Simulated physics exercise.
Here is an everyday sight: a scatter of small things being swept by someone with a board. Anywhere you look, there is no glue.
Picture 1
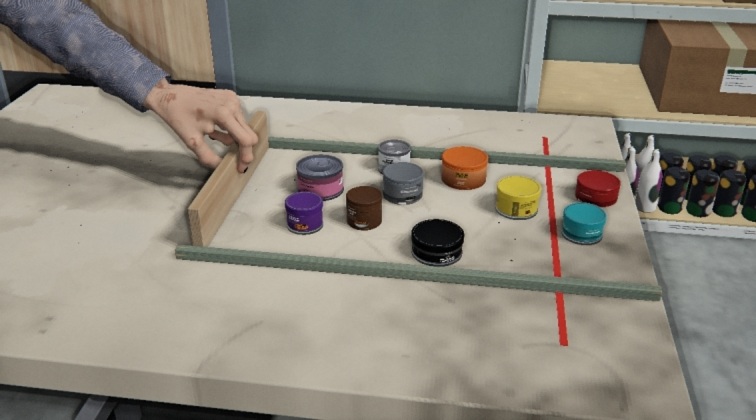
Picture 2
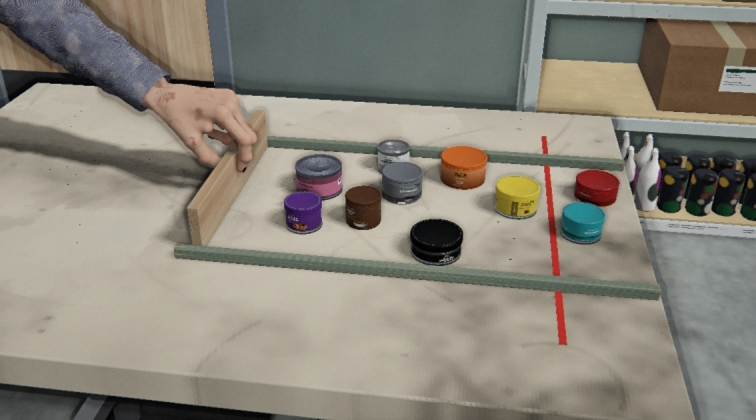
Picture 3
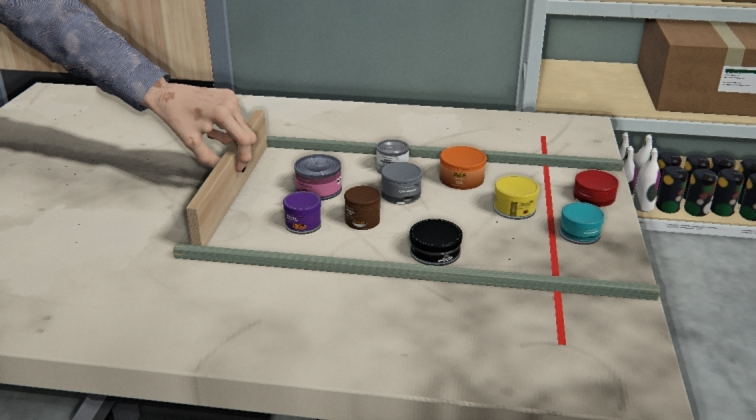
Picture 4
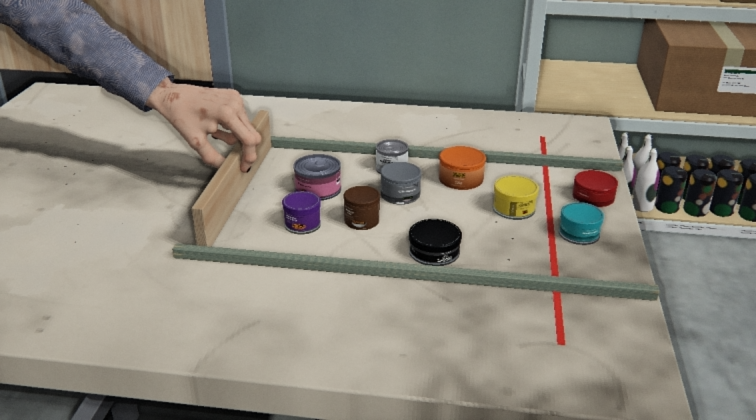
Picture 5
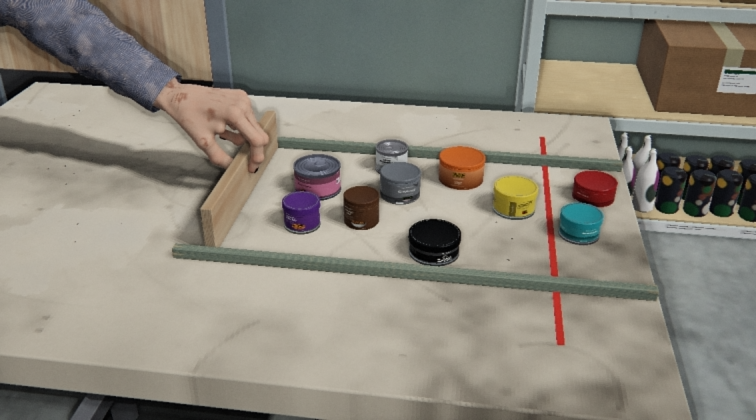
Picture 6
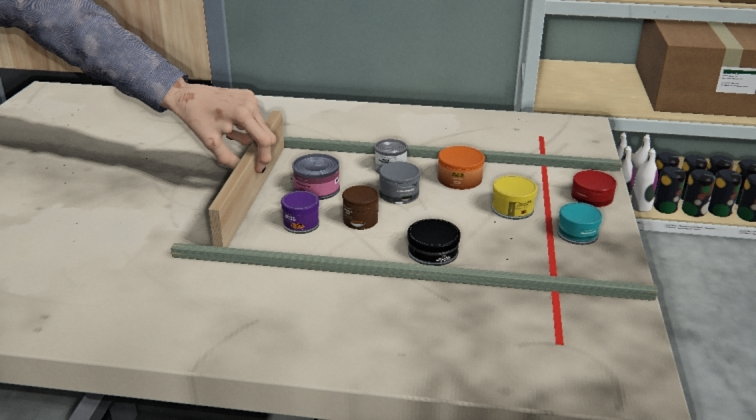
The video shows a hand holding a wooden board upright on a table beside scattered colourful lidded pots, between two green strips. The board stays nearly still, then slides slightly right, while the pots and red tape remain in place.
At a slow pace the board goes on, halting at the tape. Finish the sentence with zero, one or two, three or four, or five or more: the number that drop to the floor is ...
The number that drop to the floor is one or two.
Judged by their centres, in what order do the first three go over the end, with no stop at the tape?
Red tub, yellow tin, grey tub.
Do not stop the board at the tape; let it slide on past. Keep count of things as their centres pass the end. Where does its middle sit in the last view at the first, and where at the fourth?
I'd put the first at about (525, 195) and the next at about (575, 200).
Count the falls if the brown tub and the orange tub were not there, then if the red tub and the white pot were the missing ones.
In order, the numbers are 1 and 0.
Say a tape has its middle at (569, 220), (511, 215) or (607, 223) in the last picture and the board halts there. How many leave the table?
The counts would be 3, 0 and 5.
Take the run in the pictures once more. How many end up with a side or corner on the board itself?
Counting them up gives 5.
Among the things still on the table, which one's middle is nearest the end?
Yellow tin.
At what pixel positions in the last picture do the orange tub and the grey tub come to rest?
The orange tub ends at (602, 170) and the grey tub at (616, 191).
A little later, none off yet; red tub at rest near (593, 189); turquoise pot at rest near (579, 224); yellow tin at rest near (514, 198).
Next, none off yet; red tub at rest near (593, 189); turquoise pot at rest near (583, 225); yellow tin shifted about its own width near (557, 203).
When it is over, the number that fall off is one or two; down, red tub.
